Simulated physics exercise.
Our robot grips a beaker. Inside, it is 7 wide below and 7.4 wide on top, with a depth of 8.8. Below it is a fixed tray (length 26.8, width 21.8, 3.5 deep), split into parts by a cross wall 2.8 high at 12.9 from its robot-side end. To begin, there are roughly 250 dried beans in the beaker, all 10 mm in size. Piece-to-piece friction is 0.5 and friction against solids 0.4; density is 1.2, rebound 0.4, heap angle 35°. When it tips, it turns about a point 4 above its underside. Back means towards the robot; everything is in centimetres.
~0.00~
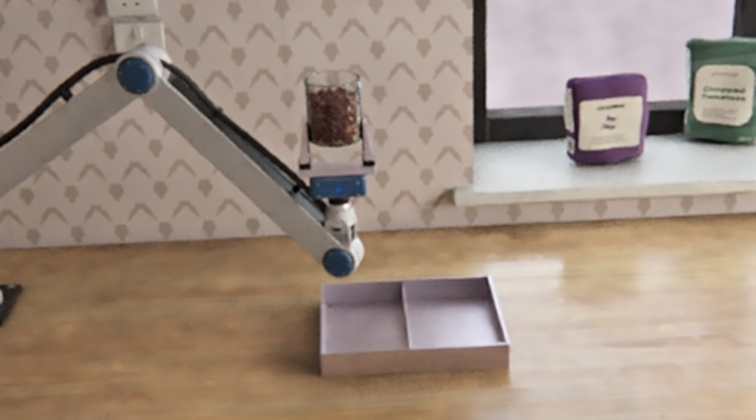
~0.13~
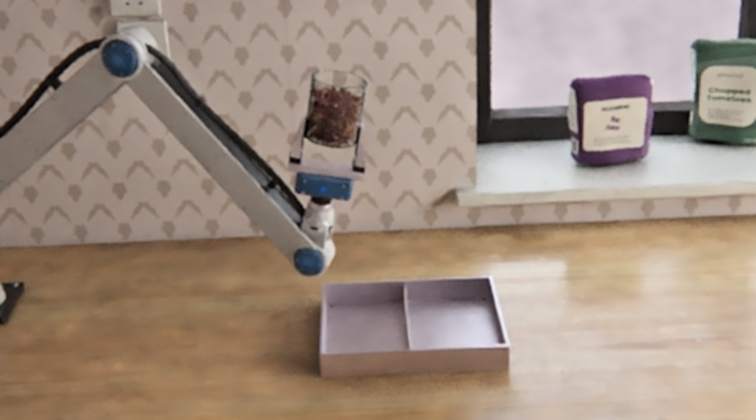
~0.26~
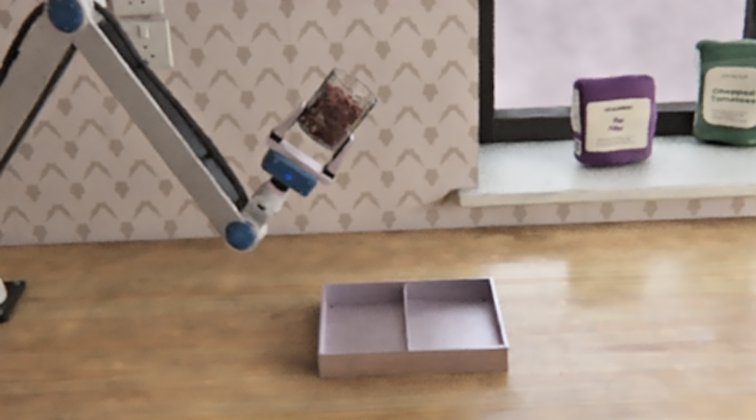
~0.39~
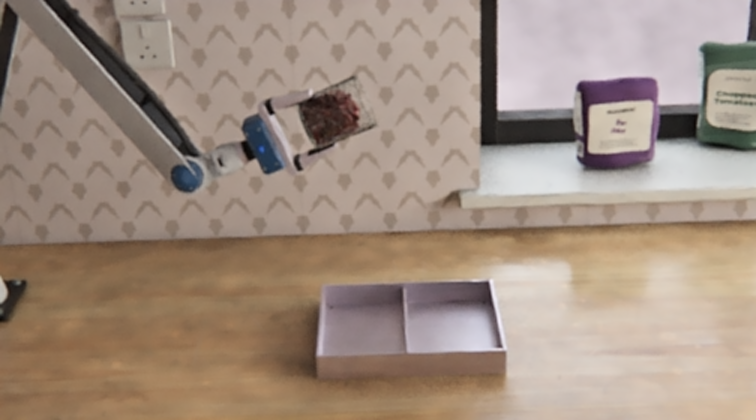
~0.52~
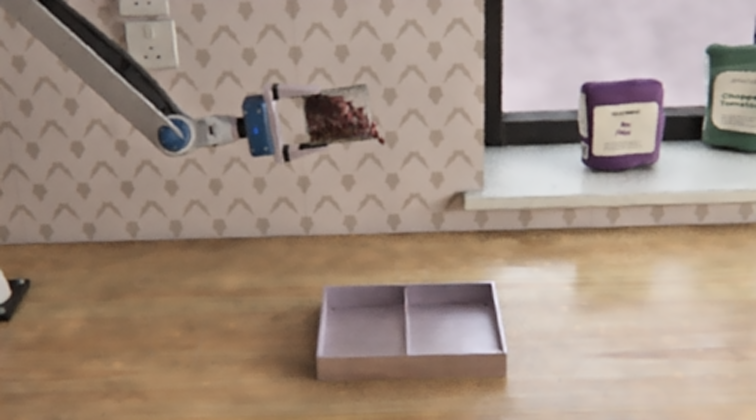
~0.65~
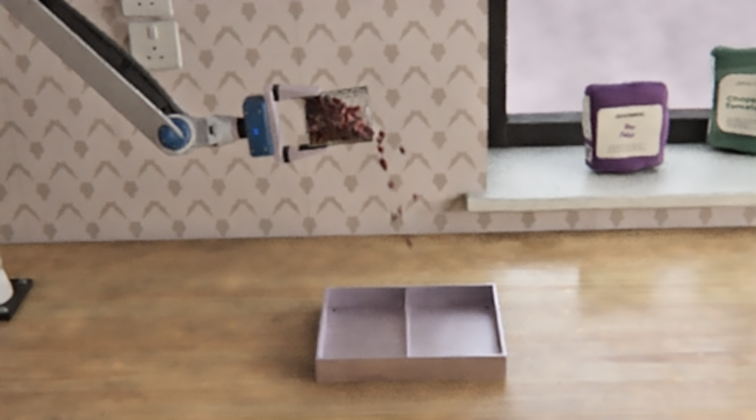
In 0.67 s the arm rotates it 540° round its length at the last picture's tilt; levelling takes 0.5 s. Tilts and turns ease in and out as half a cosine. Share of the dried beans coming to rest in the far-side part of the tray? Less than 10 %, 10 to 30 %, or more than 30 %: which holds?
The share is 10 to 30 %.
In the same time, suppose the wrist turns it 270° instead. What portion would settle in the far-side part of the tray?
That would come to close to 25 in a hundred.
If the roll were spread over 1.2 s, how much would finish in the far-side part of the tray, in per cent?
Then: Approx. 35 %.
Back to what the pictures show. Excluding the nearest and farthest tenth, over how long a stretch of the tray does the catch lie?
Spread length: Close to 12 cm.
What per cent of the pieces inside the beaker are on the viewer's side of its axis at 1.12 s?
I'd put it at about 40 per cent.
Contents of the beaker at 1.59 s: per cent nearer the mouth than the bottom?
Mouth-half share: Approx. 35 in a hundred.
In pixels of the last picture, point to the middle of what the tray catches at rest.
About (454, 333).
By 1.12 s, tipped 85°, highest piece 40 above the table; 216 in the beaker, 17 in the far-side part, 4 in the robot-side part, 16 in flight or on a rim.
By 1.59 s, tipped 38°, highest piece 39 above the table; 193 in the beaker, 48 in the far-side part, 5 in the robot-side part, 2 on the table or floor, 5 in flight or on a rim.
By 2.02 s, upright, highest piece 40 above the table; 193 in the beaker, 52 in the far-side part, 5 in the robot-side part, 3 on the table or floor.
By 2.72 s, upright, highest piece 40 above the table; 193 in the beaker, 52 in the far-side part, 5 in the robot-side part, 3 on the table or floor.
Final count, 193 in the beaker, 52 in the far-side part, 5 in the robot-side part, 3 on the table or floor. That is 21 % in the far-side part of the tray.
